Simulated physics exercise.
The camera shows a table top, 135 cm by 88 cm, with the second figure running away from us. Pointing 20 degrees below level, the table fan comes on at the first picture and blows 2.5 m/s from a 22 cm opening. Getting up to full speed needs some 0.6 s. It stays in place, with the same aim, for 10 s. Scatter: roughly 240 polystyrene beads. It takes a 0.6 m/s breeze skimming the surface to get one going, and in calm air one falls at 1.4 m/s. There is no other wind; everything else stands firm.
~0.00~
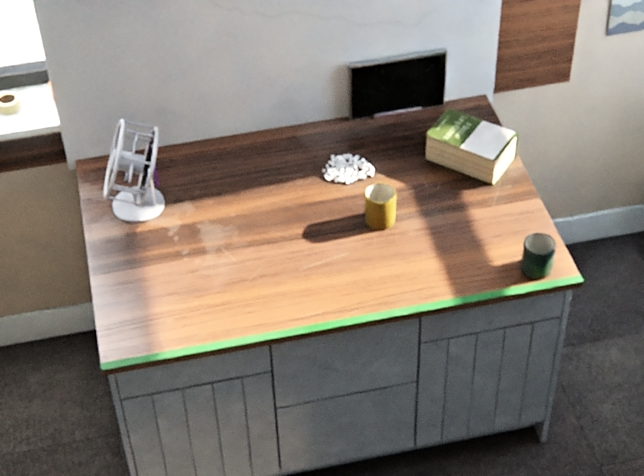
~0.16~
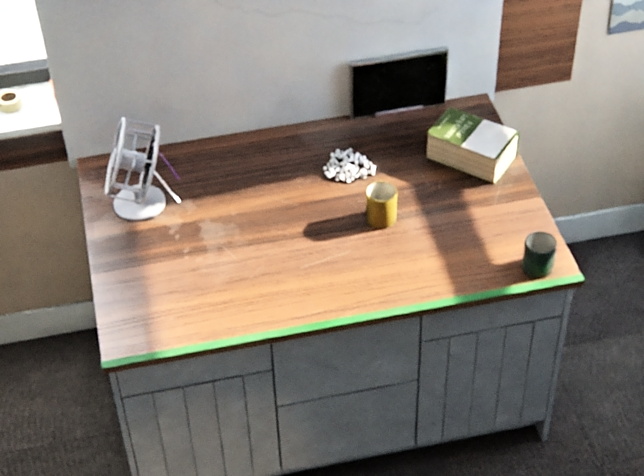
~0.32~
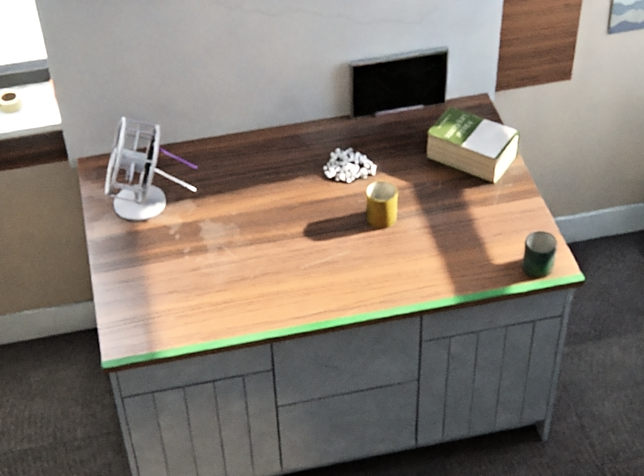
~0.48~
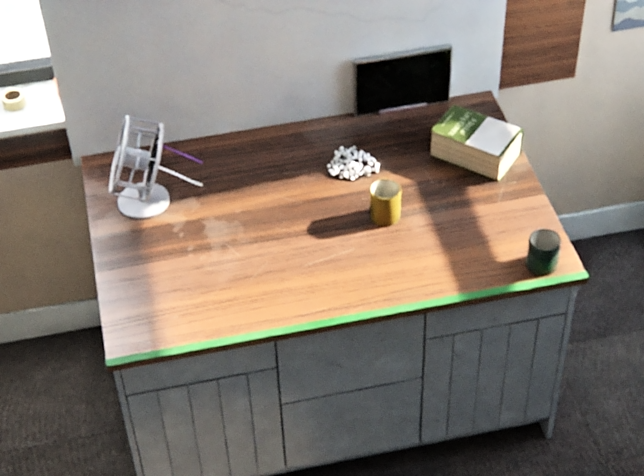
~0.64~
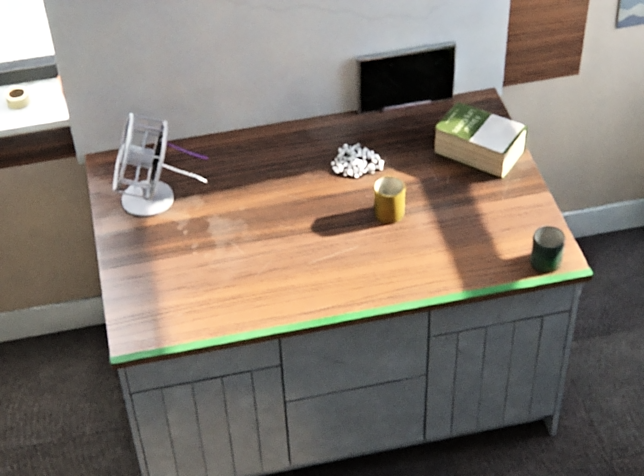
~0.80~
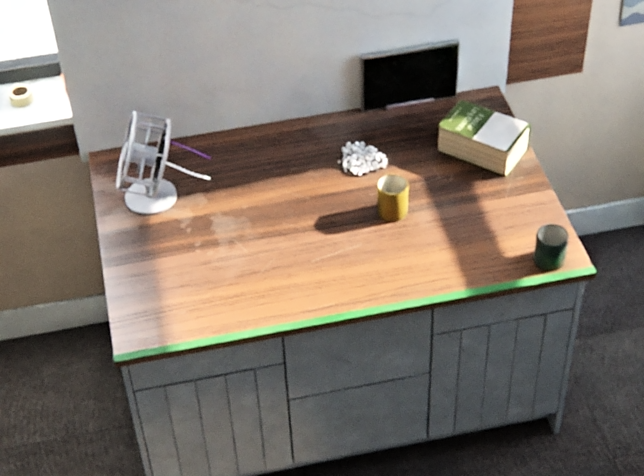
A small white fan on a wooden table started up, its ribbons lifting and streaming to the right, and then a few of the white beads heaped near the yellow mug shifted slightly.
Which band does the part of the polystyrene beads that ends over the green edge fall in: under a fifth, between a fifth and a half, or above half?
The part that ends there is smaller than one fifth.
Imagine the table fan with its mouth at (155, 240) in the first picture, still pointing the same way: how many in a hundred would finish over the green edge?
I'd expect close to 0 per cent.
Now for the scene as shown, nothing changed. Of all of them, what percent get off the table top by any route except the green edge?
I would say close to 100 %.
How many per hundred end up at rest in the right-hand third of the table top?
Share at the end: Close to 0 %.
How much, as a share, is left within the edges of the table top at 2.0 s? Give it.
The share then is about 3 %.
After 2.0 s, 0 % are over the green edge; 93 % have settled or left.
After 3.2 s, 0 % are over the green edge; 100 % have settled or left.
After 5.5 s, 0 % are over the green edge; 100 % have settled or left.
After 10.0 s, at the end, 0 % are over the green edge.
